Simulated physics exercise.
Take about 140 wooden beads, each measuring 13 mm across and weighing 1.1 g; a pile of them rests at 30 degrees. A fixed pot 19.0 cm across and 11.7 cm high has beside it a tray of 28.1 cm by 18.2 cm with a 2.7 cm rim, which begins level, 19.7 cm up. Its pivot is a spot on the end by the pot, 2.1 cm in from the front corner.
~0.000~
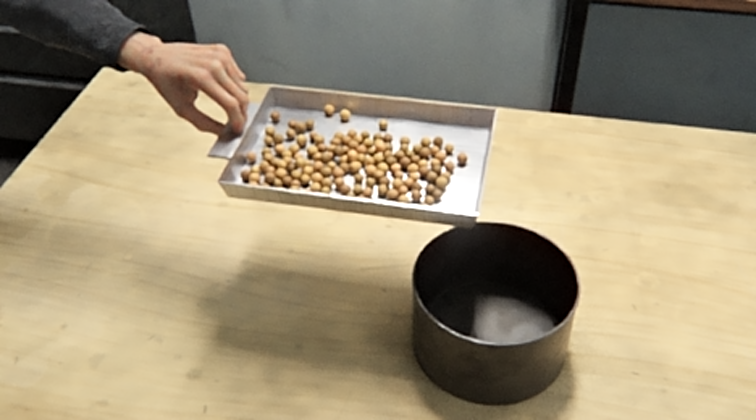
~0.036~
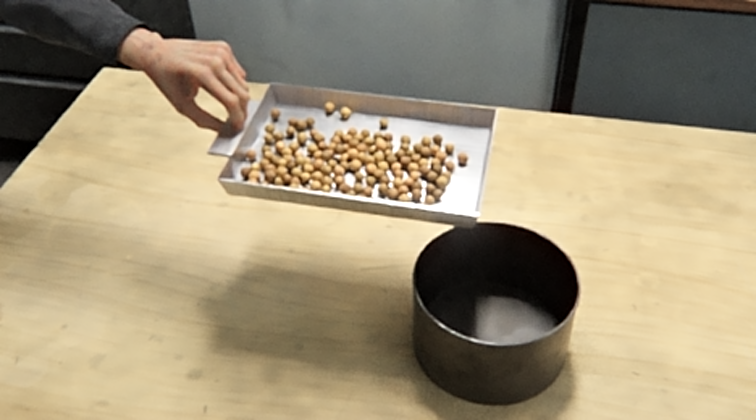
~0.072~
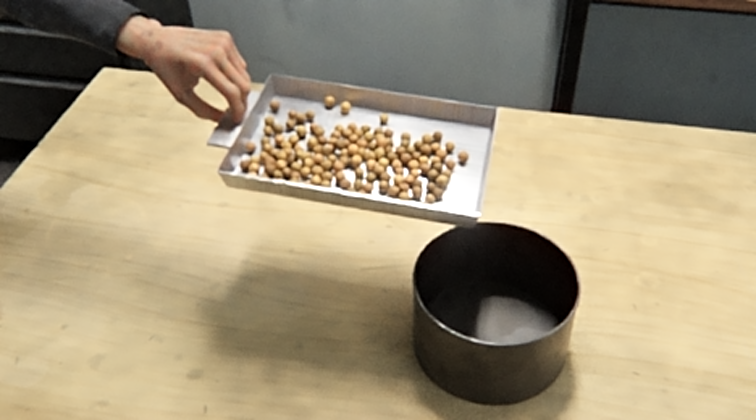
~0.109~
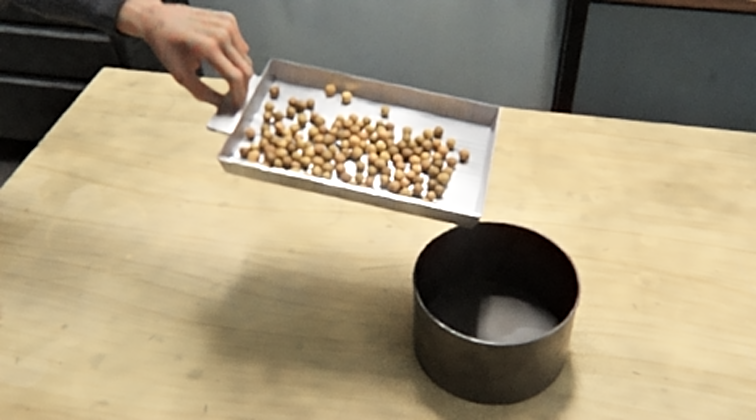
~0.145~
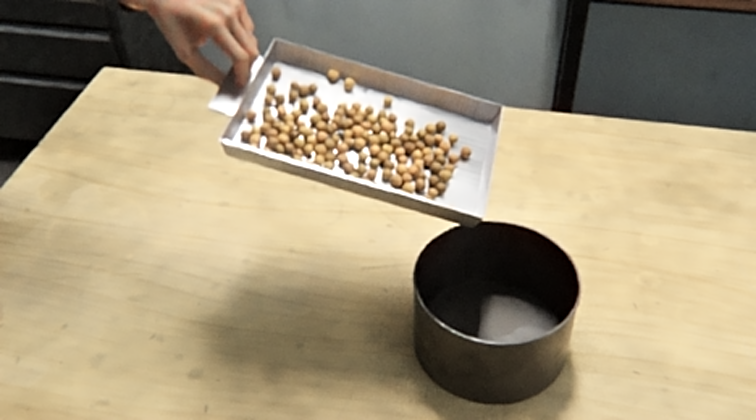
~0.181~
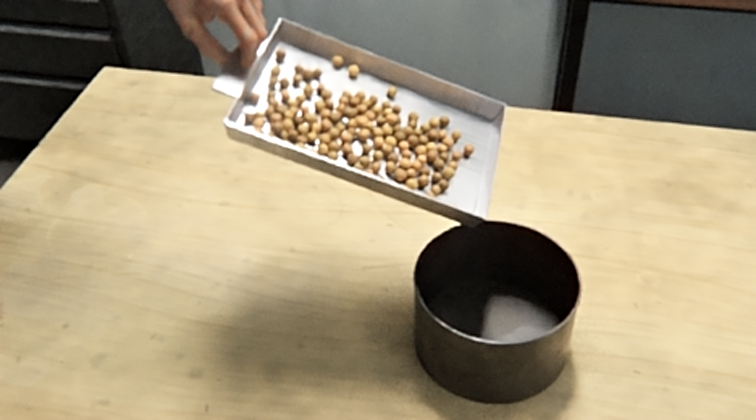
At the start, a hand holds a shallow metal tray of small round brown beads nearly level above a wooden table, beside a dark, empty round pot. The hand then raises the tray's left end, slowly then faster, tilting it down toward the pot while the beads stay spread across it.
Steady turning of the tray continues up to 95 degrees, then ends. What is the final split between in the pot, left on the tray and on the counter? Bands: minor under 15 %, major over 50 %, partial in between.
Pot: The majority; tray: A small number; counter: A decent number.
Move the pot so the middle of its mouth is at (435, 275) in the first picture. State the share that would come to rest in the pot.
Close to 10 in a hundred.
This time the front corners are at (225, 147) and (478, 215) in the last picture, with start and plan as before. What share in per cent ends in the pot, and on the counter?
You'd end with pot at 95 and counter at 5.
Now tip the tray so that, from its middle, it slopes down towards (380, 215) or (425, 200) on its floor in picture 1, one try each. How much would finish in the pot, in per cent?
Some 55 and 95 per cent.
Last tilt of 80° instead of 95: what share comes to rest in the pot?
In that case some 60 per cent.
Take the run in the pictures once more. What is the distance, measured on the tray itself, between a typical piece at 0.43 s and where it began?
Roughly 6 cm.
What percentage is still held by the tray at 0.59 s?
Some 95 per cent of the load.
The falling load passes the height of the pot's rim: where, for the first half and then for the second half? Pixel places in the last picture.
Near (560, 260) at first, near (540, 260) afterwards.
After 0.43 s, tilt 58 degrees; the tray holds 100 %, the pot 0 %.
Then, at 0.59 s, tilt 83 degrees; the tray holds 95 %, the pot 0 %.
Then, at 0.88 s, tilt 95 degrees; the tray holds 5 %, the pot 55 %.
At rest (1.9 s), pot 65 %, tray 0 %, counter 35 %.
